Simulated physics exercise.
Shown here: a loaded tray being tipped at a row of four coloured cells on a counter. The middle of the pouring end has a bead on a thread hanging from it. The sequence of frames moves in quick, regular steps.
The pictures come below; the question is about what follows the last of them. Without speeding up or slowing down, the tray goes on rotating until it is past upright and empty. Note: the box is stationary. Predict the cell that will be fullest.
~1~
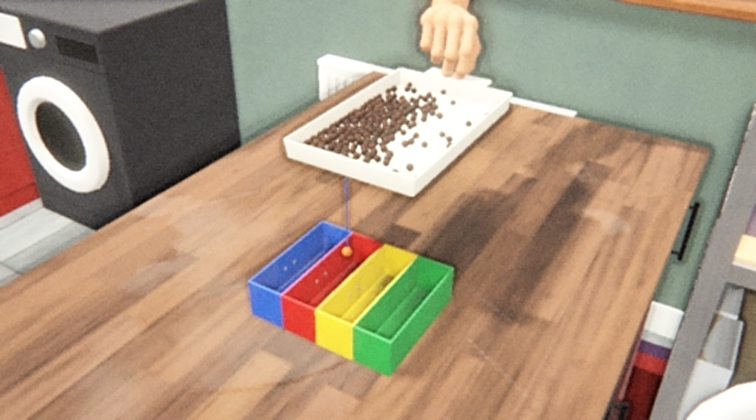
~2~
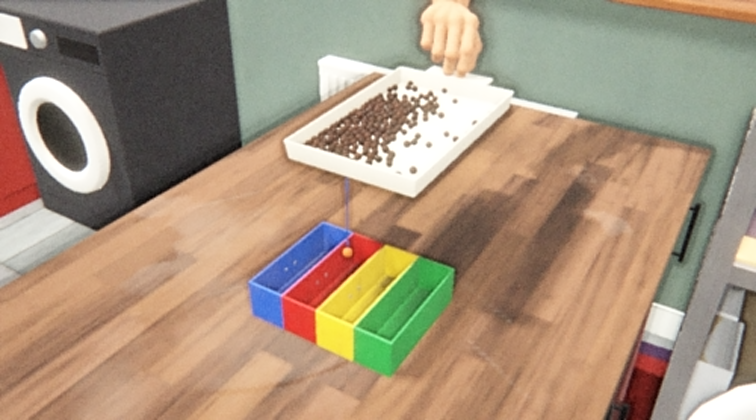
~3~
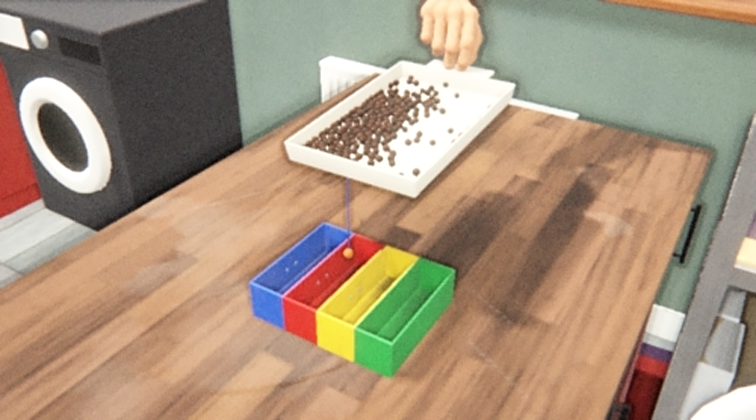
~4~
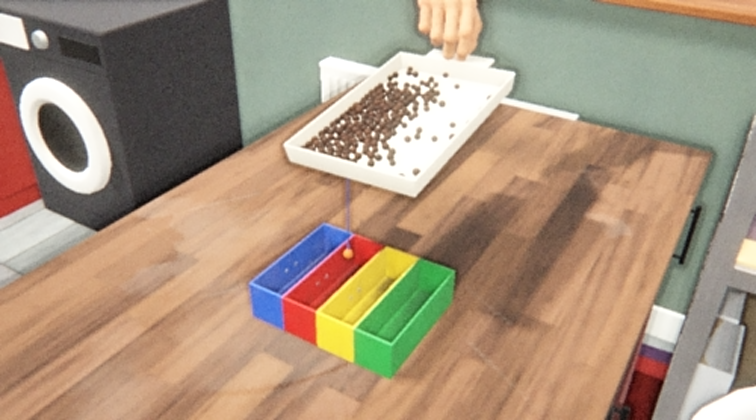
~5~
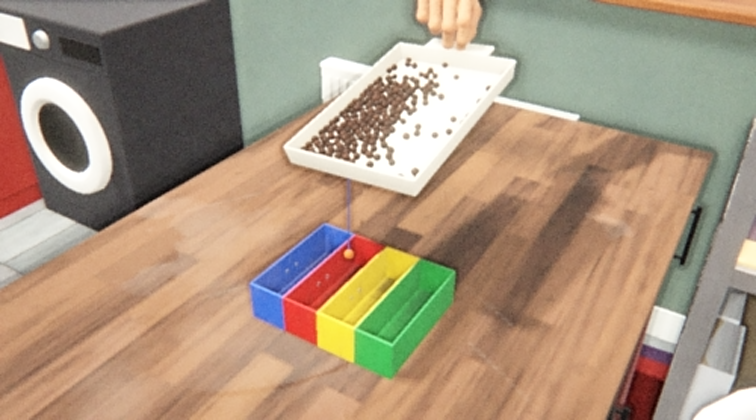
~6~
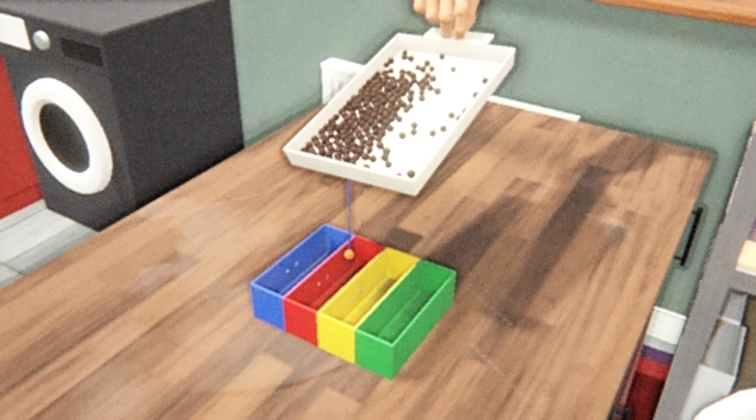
I would say the blue cell.
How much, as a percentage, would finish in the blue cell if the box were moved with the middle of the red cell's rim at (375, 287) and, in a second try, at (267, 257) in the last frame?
Near 10 % and 10 %.
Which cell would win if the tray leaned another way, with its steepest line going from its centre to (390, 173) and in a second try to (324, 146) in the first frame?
First aim: The cell in green. Second aim: Blue.
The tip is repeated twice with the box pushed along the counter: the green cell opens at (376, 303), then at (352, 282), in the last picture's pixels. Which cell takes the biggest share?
The first time that blue cell comes out on top, the second time the cell in red.
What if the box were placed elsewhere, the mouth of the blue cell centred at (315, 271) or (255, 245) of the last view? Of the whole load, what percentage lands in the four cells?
Roughly 30% on the first try and 90% on the second.
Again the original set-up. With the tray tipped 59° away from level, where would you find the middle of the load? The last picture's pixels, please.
Somewhere about pixel (333, 127).
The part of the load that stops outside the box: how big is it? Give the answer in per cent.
My estimate is close to 50 %.
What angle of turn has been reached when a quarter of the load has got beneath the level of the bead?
85°, roughly.
Just after the last frame, tray tipped steeply; every one on the tray.
A moment on, tray tipped right over; roughly a quarter on the tray; roughly a quarter in the blue cell; about a tenth in the red cell; just a few in the yellow cell; roughly half falling or outside the box.
Further on, tray tipped past a quarter turn; roughly a third in the blue cell; about a tenth in the red cell; just a few in the yellow cell; roughly half falling or outside the box.
When it is over, tray tipped past a quarter turn; roughly a third in the blue cell; about a tenth in the red cell; just a few in the yellow cell; not one in the green cell; roughly half outside the box.
